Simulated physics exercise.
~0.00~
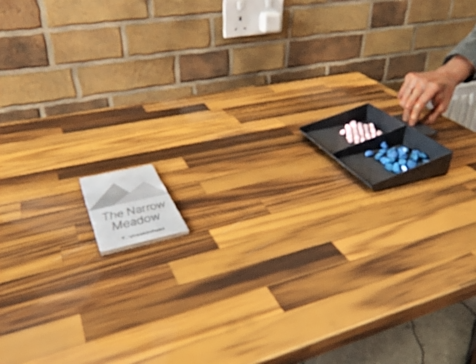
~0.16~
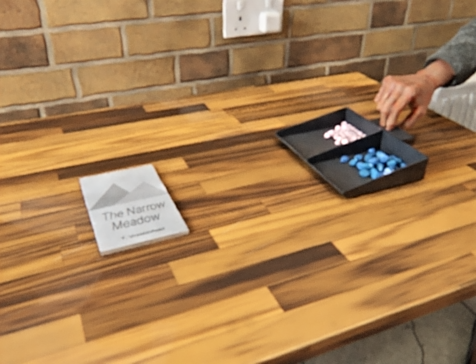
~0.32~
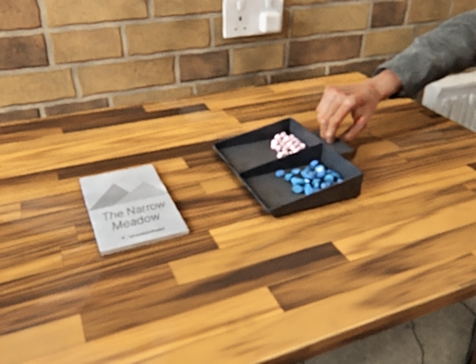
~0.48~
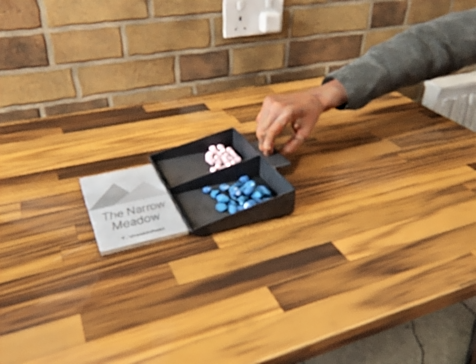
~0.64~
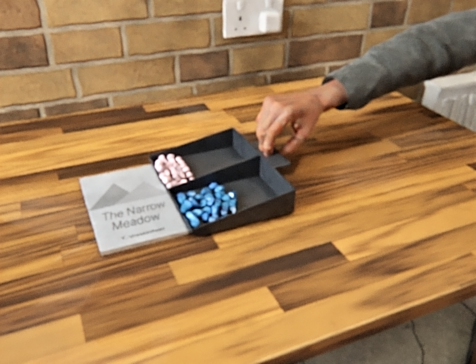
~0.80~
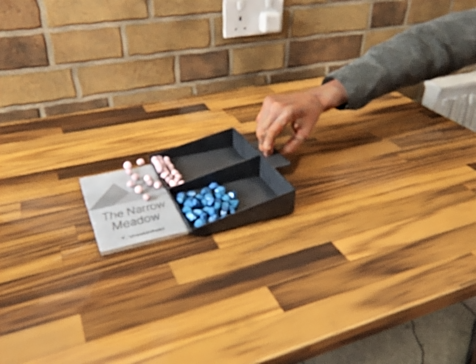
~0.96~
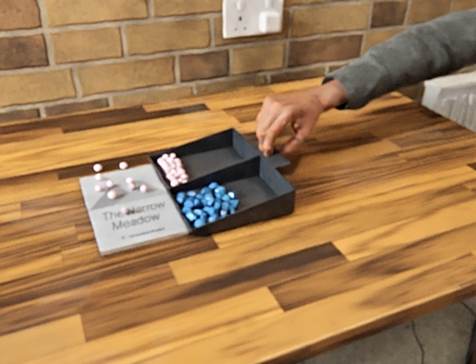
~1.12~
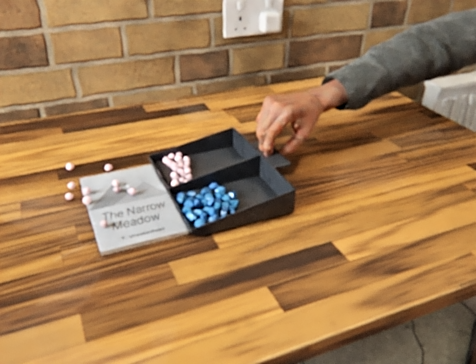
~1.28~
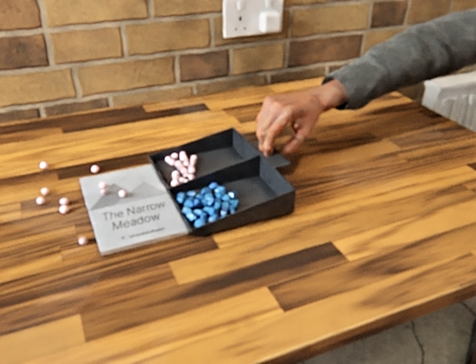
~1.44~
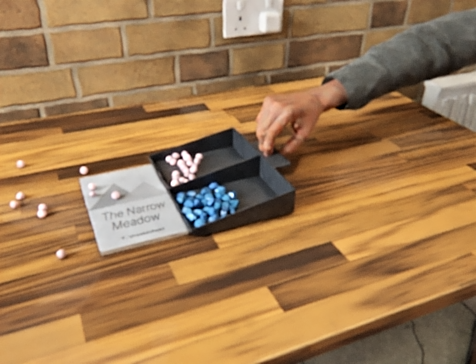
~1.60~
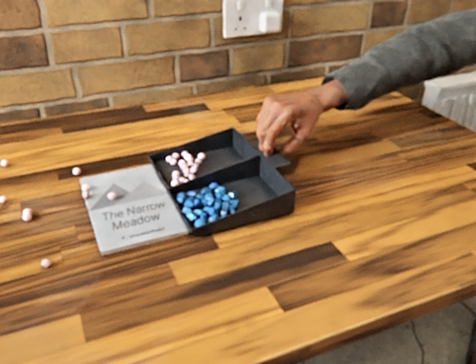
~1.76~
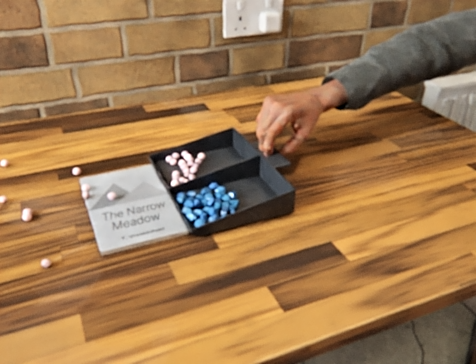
We see a hand push a black two-part tray of pink and blue pieces left along a wooden table until it stops against a thin grey book. The blue pieces slide forward but stay inside, while some pink ones spill over the book and scatter across the table.
